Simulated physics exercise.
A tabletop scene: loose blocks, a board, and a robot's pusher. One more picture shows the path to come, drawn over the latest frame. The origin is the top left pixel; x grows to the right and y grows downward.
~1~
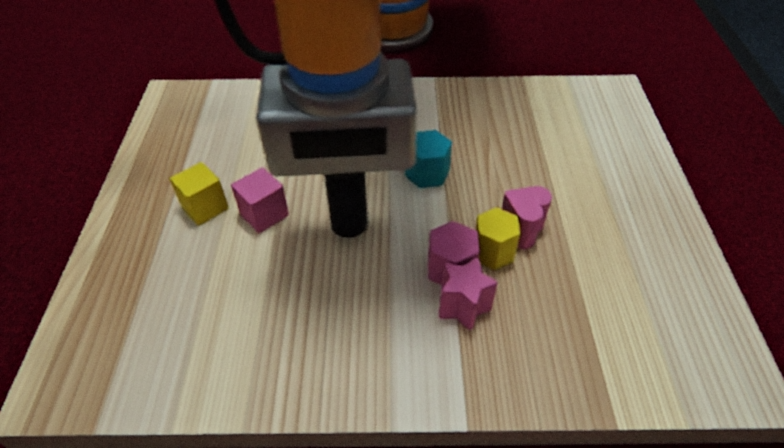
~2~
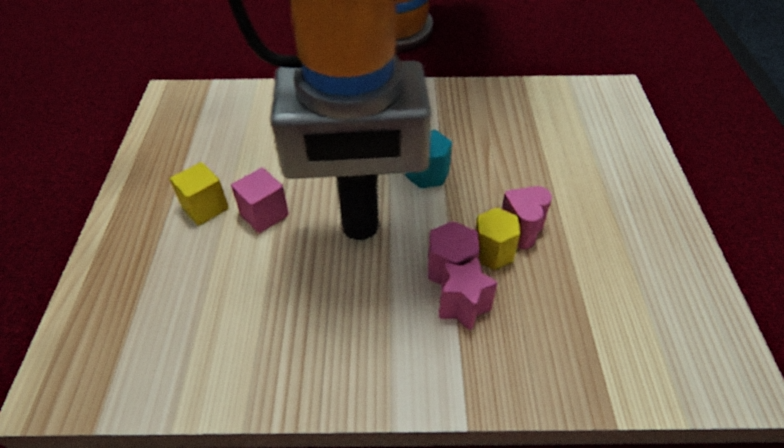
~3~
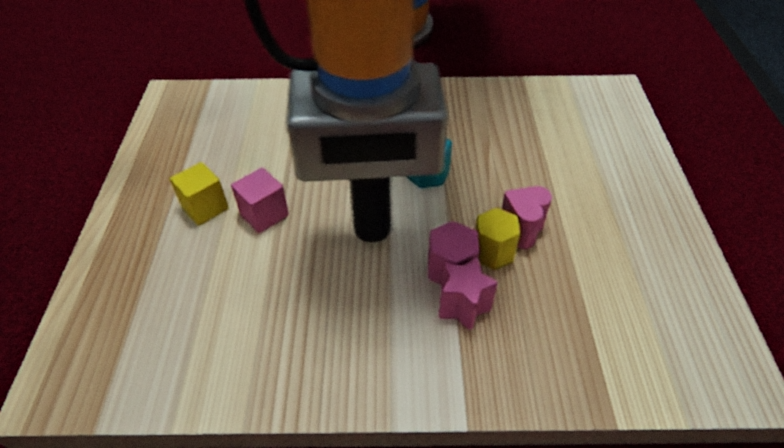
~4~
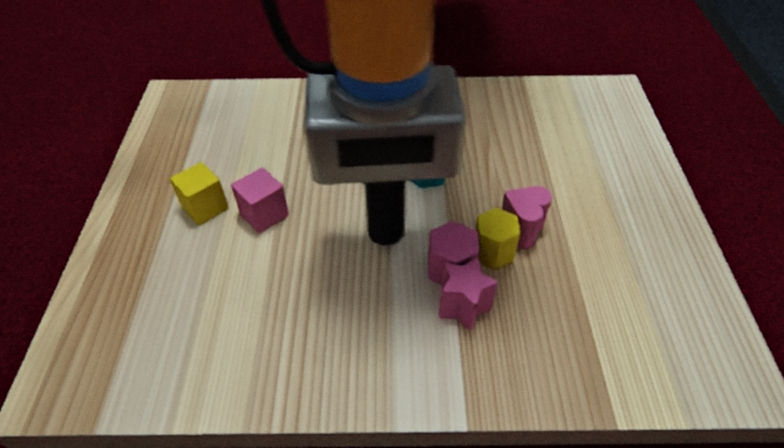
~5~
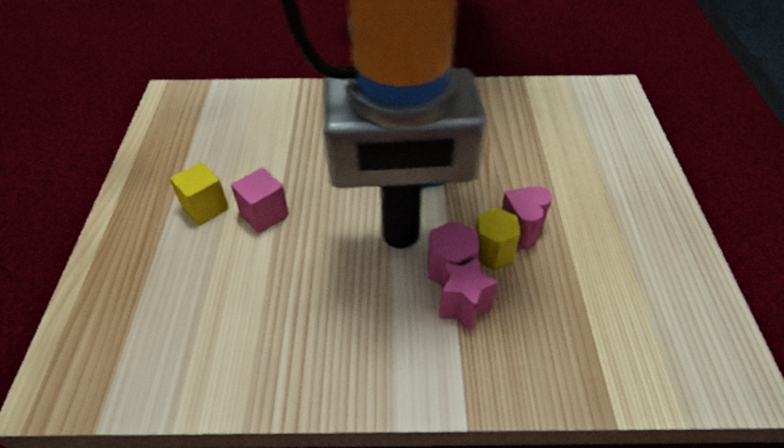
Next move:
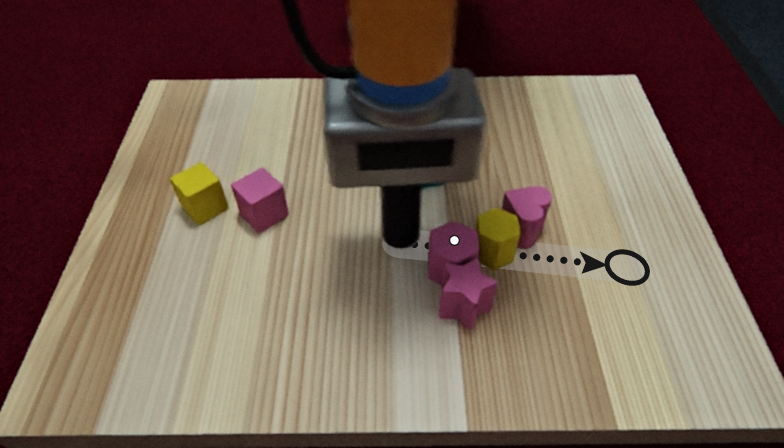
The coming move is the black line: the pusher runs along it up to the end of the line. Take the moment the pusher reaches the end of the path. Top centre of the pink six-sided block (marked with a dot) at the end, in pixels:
My estimate: (489, 259).
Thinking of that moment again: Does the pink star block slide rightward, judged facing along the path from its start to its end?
The answer is yes.
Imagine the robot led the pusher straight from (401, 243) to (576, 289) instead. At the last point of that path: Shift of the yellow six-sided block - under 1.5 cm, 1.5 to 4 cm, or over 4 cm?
Once the path is done, the yellow six-sided block lies more than 4 cm from its present place.
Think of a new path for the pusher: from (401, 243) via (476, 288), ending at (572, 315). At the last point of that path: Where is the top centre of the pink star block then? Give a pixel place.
It will likely be found at (487, 306).
The drawn path runs straight from (401, 243) to (627, 267); the dot is on the pink six-sided block.
On the path given first. One third of the way, pusher at (477, 242); pink six-sided block at (486, 257), turned 25° clockwise; pink star block at (474, 294), turned 25° clockwise; yellow six-sided block at (520, 231), turned 45° anticlockwise; pink heart at (533, 200).
Two thirds of the way, pusher at (554, 250); pink six-sided block at (489, 259), turned 35° clockwise; pink star block at (474, 295), turned 30° clockwise; yellow six-sided block at (601, 249), turned 20° anticlockwise; pink heart at (544, 198), turned 50° anticlockwise.
At the end, pusher at (632, 258); pink six-sided block at (489, 259), turned 35° clockwise; pink star block at (474, 295), turned 30° clockwise; yellow six-sided block at (661, 273), turned 25° clockwise; pink heart at (544, 198), turned 50° anticlockwise.
